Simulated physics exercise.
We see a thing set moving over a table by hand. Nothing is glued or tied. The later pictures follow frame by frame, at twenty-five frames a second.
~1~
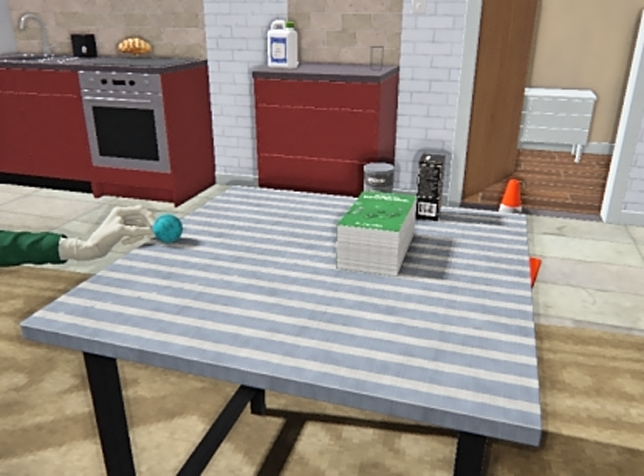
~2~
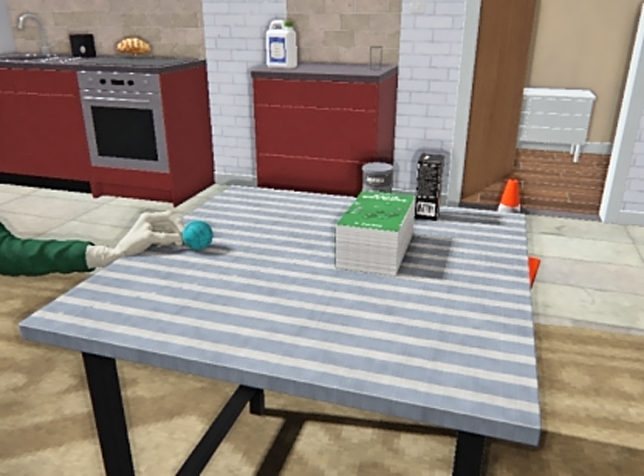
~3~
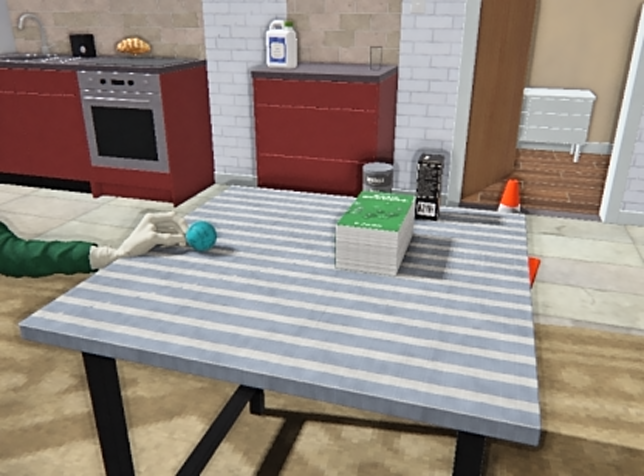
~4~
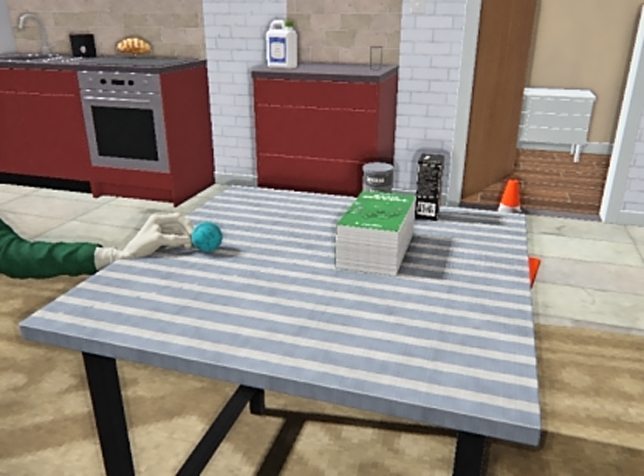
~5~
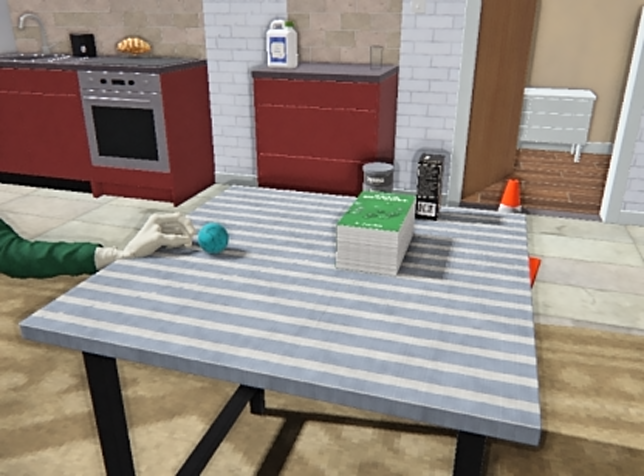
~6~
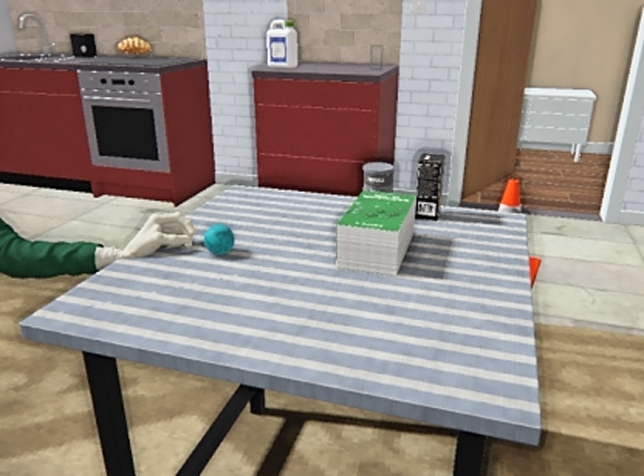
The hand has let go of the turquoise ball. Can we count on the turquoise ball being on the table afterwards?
The turquoise ball stays on the table.
Then, 0.20 s after the last picture, turquoise ball rolled about its own width near (244, 245).
Then, 0.40 s after the last picture, turquoise ball rolled well along near (262, 249).
At rest, moved from the start, turquoise ball. Seen from the same camera at the end, turquoise ball near (273, 251).
